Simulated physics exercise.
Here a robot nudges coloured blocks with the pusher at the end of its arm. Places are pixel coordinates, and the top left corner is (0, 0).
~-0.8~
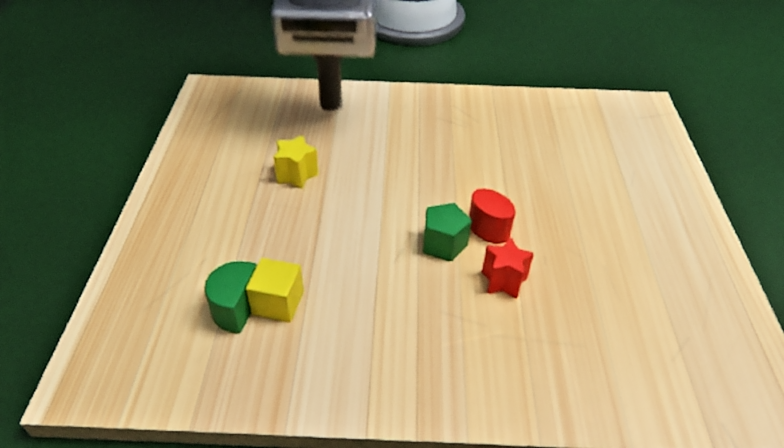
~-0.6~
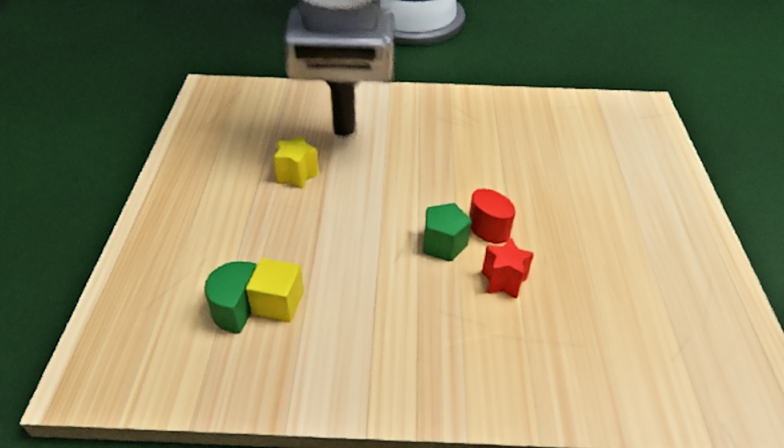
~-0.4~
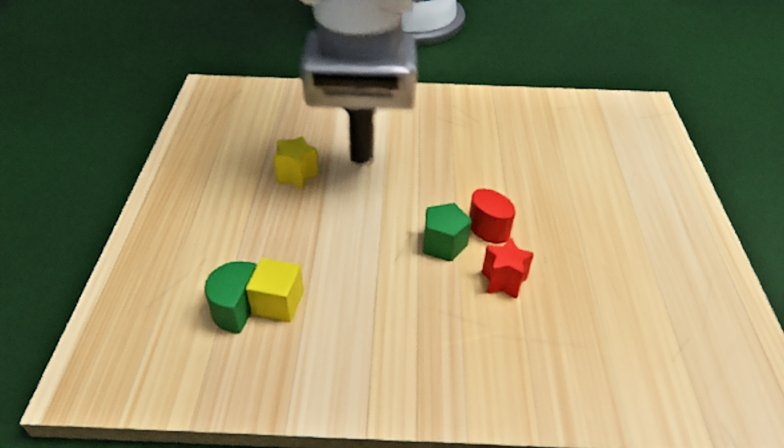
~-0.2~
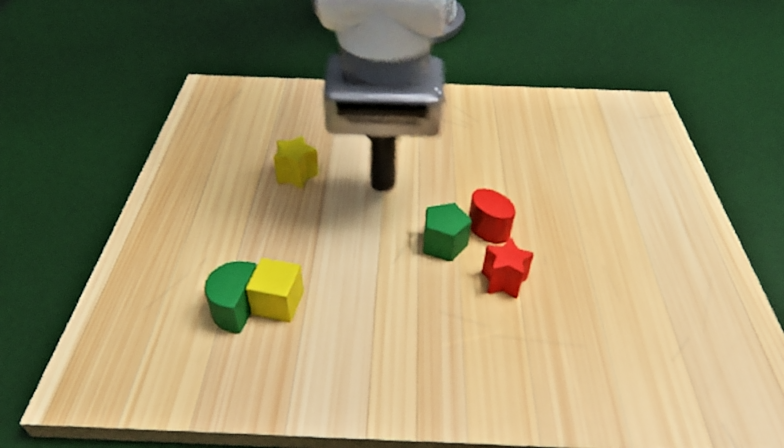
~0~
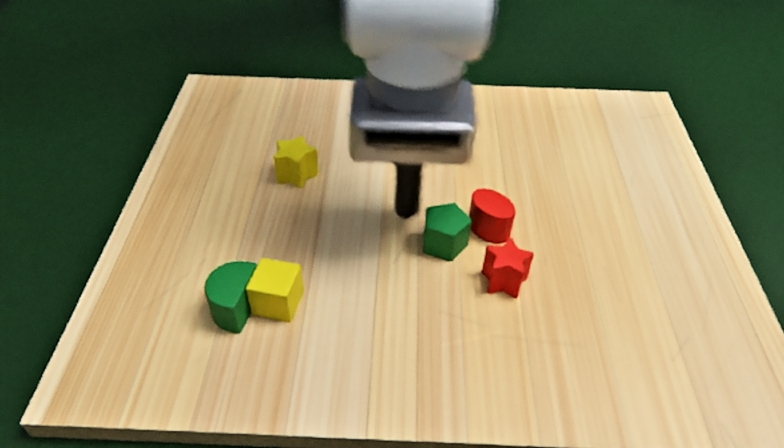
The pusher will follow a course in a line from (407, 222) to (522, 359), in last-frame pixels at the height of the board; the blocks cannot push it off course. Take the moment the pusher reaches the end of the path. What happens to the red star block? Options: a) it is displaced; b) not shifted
Answer: A.
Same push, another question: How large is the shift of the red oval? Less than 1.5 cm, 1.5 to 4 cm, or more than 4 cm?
The shift is below 1.5 cm.
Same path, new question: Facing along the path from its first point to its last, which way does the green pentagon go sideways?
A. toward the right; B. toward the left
B
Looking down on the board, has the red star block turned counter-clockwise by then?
I'd say no.
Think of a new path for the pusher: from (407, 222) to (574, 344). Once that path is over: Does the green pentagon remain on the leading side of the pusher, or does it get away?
Ahead.
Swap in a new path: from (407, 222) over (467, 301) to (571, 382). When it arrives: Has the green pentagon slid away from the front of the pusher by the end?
I expect so.
The first path, step by step. One third of the way, pusher (442, 250); green pentagon (484, 241), turned 30° anticlockwise; red star block (530, 261).
Two thirds of the way, pusher (482, 297); green pentagon (503, 253), turned 100° anticlockwise; red star block (548, 260), turned 25° clockwise.
At the end, pusher (525, 347); green pentagon (503, 253), turned 100° anticlockwise; red oval still; red star block (548, 260), turned 25° clockwise.
